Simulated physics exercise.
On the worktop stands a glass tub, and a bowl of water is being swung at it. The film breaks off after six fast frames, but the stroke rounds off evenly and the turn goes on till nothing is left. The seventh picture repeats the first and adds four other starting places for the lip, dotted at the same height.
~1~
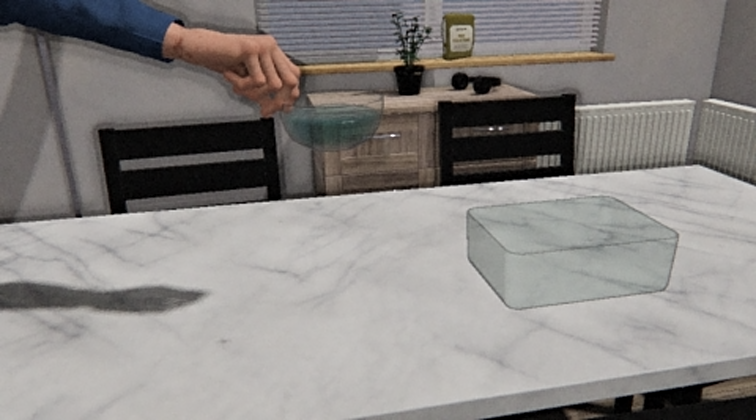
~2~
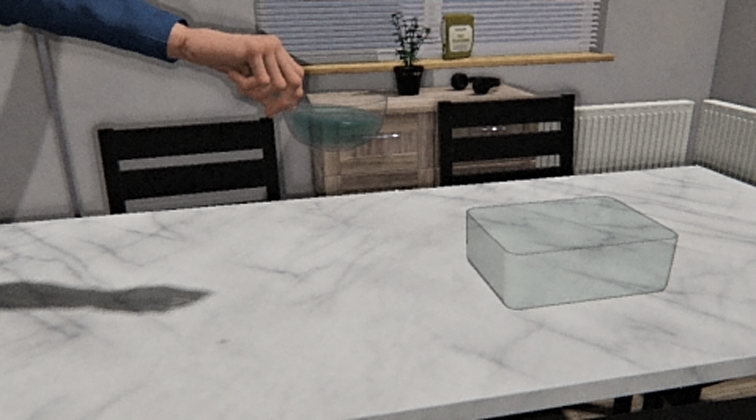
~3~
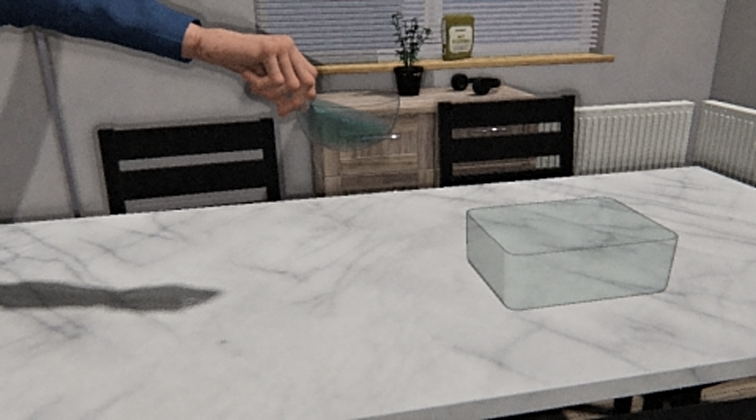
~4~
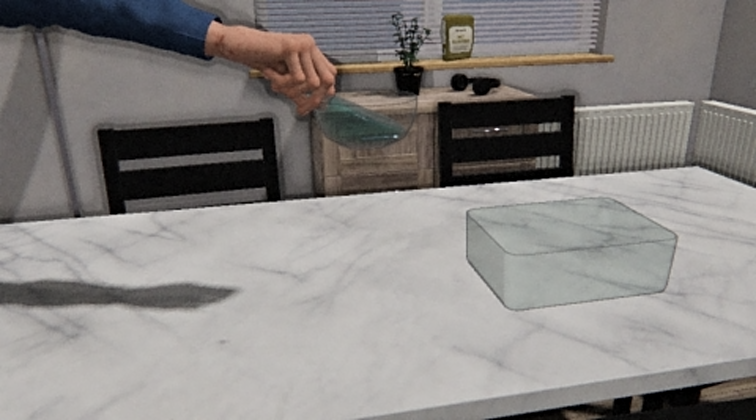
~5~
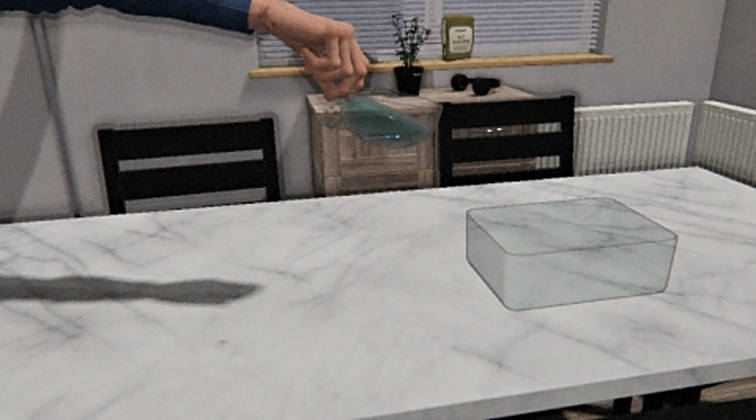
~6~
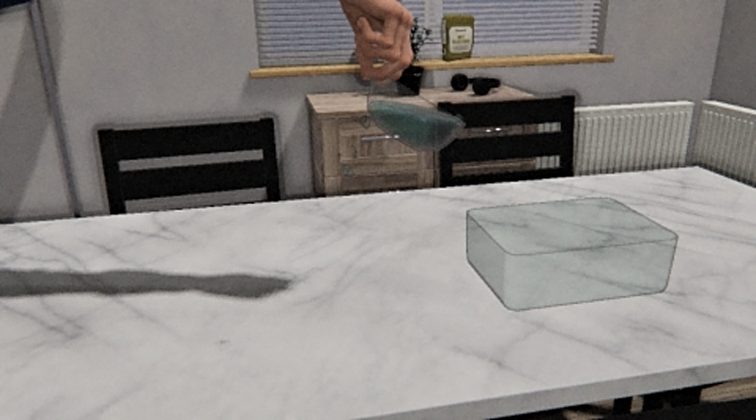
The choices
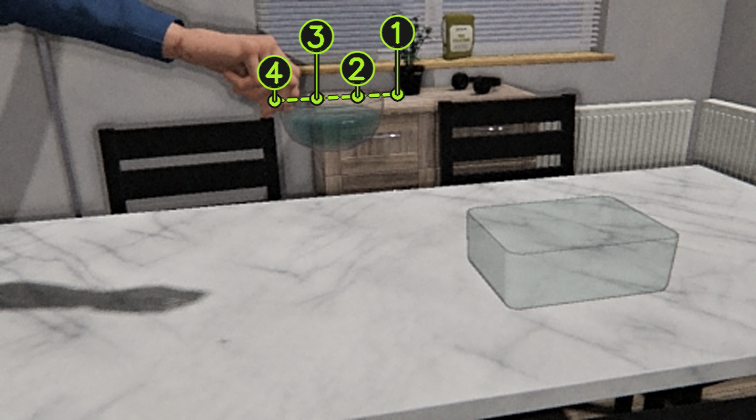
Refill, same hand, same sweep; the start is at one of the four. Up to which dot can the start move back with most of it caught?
I would pick dot 3.
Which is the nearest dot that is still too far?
4.
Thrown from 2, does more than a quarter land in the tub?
Yes, clearly.
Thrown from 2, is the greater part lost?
No.
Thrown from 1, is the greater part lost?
No, that is safe.
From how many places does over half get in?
Three.
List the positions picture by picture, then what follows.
Upright, lip at (380, 95); tub from (503, 308) to (665, 287); nothing has left yet.
Upright, lip at (384, 95); nothing has left yet.
Upright, lip at (396, 94); nothing has left yet.
Upright, lip at (414, 94); water is over the rim, down to (312, 101).
Tipped about 12°, lip at (438, 103); water is over the rim, down to (328, 125).
Tipped about 33°, lip at (460, 121); water is over the rim, down to (347, 173).
On the marked copy, 1 at (397, 94); 2 at (357, 96); 3 at (316, 98); 4 at (274, 100).
If 1 is chosen, about 71 % lands in the tub, 6 % falls short and 23 % goes beside or beyond.
If 2 is chosen, about 76 % lands in the tub, 6 % falls short and 18 % goes beside or beyond.
If 3 is chosen, about 66 % lands in the tub, 20 % falls short and 14 % goes beside or beyond.
If 4 is chosen, about 21 % lands in the tub, 75 % falls short and 4 % goes beside or beyond.
